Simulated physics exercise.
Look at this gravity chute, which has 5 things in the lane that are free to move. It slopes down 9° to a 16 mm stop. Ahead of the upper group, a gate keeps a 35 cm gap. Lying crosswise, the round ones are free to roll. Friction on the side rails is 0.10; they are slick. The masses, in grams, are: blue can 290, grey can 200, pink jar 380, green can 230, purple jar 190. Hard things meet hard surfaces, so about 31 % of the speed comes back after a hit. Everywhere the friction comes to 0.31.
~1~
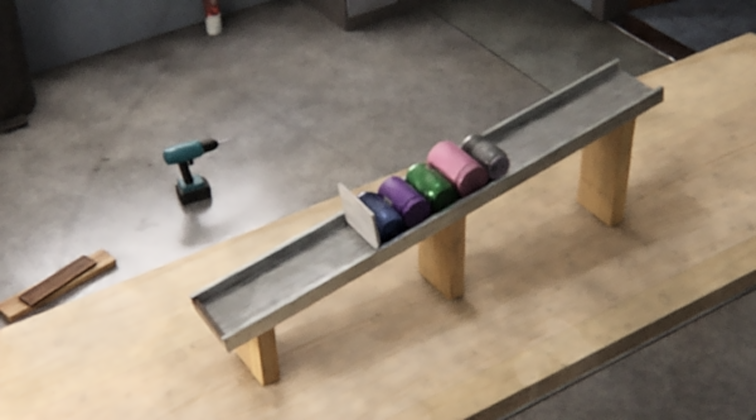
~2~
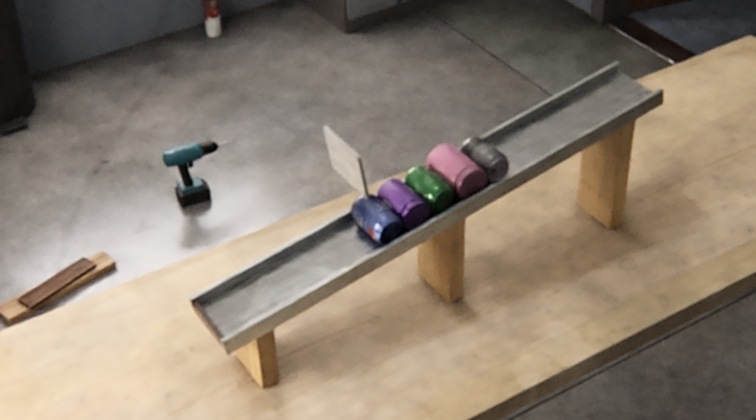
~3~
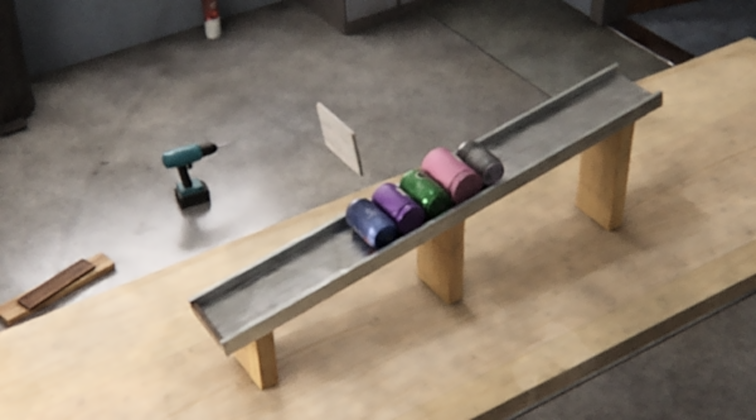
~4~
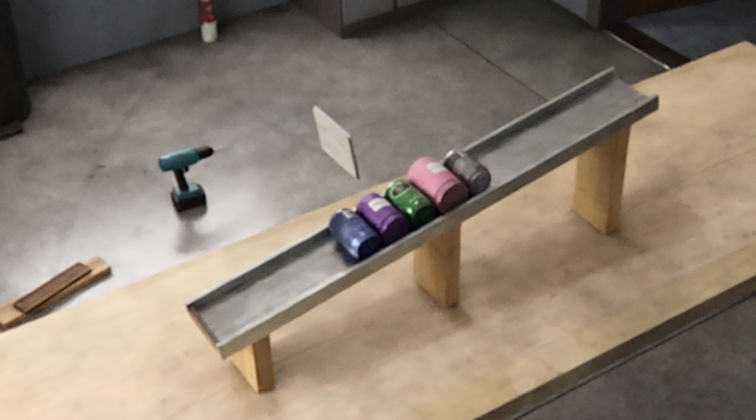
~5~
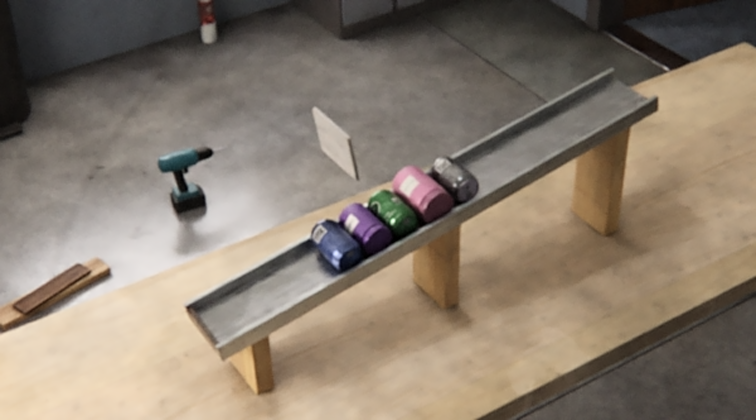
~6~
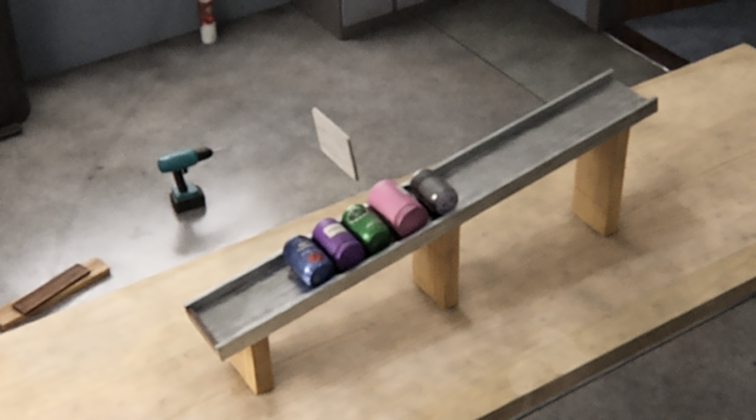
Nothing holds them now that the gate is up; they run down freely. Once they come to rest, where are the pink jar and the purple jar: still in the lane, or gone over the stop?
In order: The pink jar does not leave the lane; the purple jar quits the lane.
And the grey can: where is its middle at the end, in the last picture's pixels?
In the last view, its centre sits near (279, 278).
Then, 0.20 s past the last view, leader 8 cm from the stop; purple jar near (285, 274); pink jar near (350, 236).
Then, 0.40 s past the last view, blue can now over the stop; pink jar near (286, 271); purple jar near (225, 307).
Then, 0.60 s past the last view, purple jar now over the stop; pink jar near (250, 291).
Then, 1.00 s past the last view, pink jar not moving near (247, 293); grey can not moving; green can not moving.
Finally, over the stop, blue can and purple jar; the other 3 in the lane. In the last view, pink jar near (247, 293).
